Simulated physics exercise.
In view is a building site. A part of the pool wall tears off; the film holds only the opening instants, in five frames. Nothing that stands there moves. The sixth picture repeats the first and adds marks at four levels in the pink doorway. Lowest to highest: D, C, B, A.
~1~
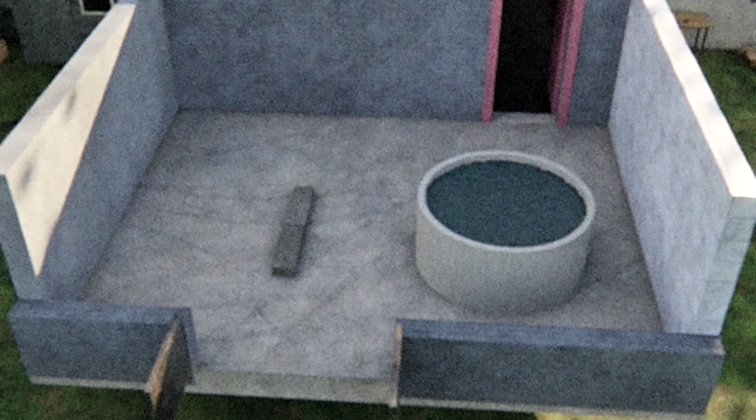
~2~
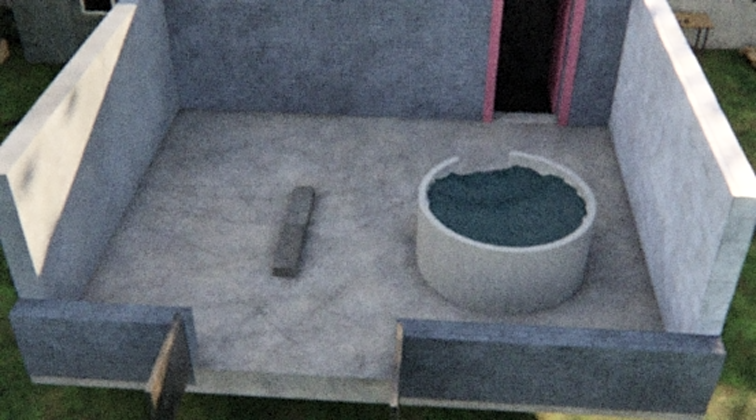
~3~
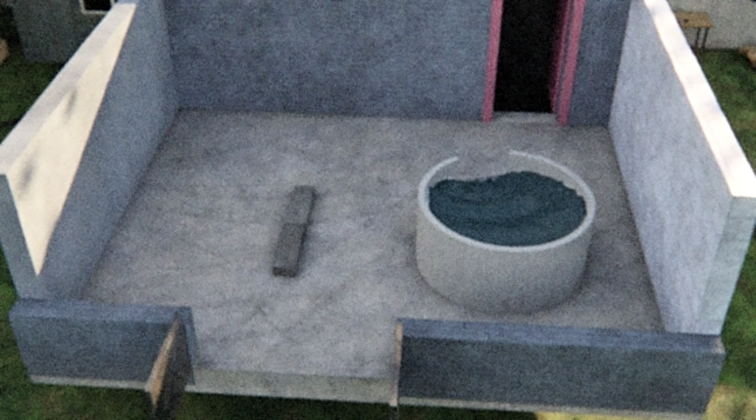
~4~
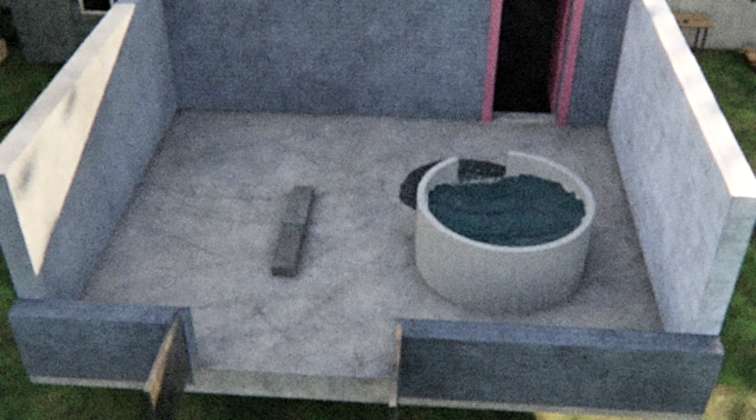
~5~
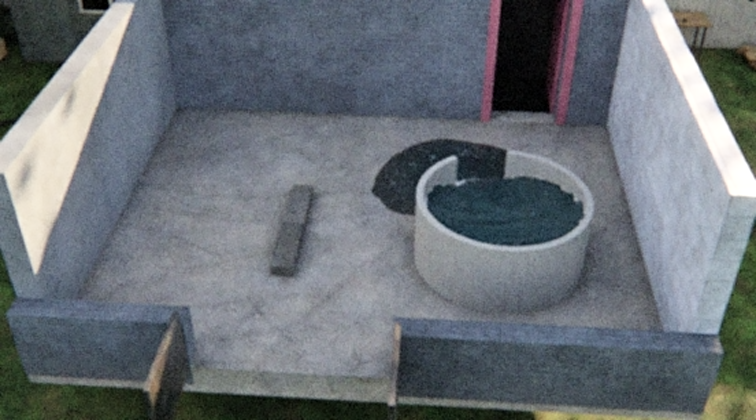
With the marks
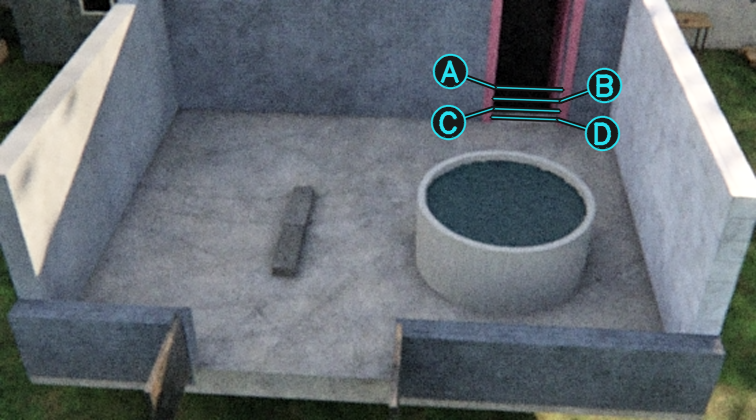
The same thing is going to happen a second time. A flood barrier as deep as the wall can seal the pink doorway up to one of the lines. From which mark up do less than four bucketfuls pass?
Go for C.
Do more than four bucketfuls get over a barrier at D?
Yes, it does.
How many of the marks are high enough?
Three.
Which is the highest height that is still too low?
D.
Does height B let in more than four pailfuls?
No.
In cyan, A at (528, 88); B at (527, 99); C at (525, 109); D at (524, 118); from the bottom up D, C, B, A.
Choosing A, nothing gets over.
Choosing B, nothing gets over.
Choosing C, a bucket or two gets in.
Choosing D, about 15 bucketfuls get in.
